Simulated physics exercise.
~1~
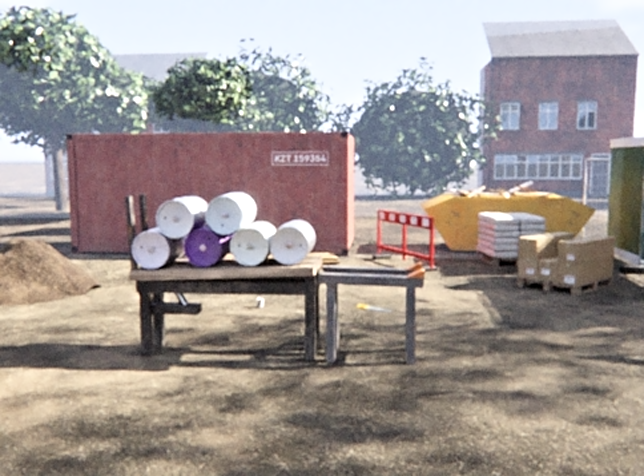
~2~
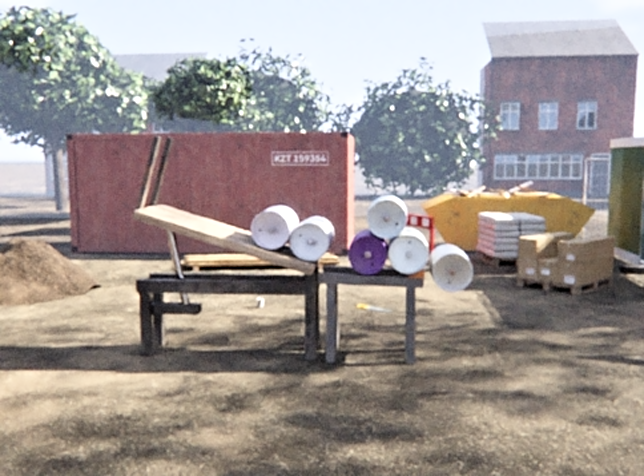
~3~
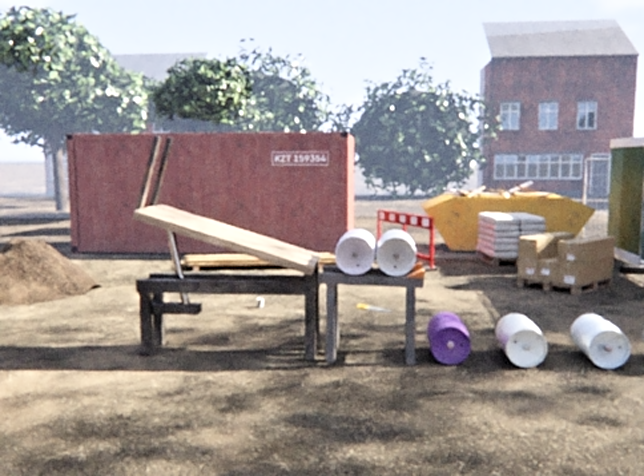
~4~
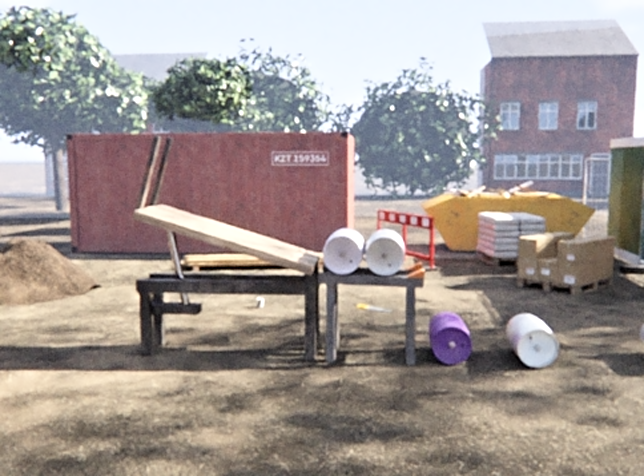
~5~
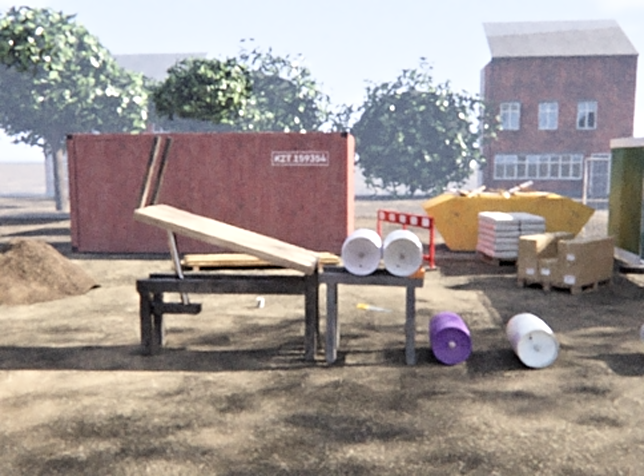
Kegs roll right down a rising deck; four, purple included, hit the ground, two stay racked.
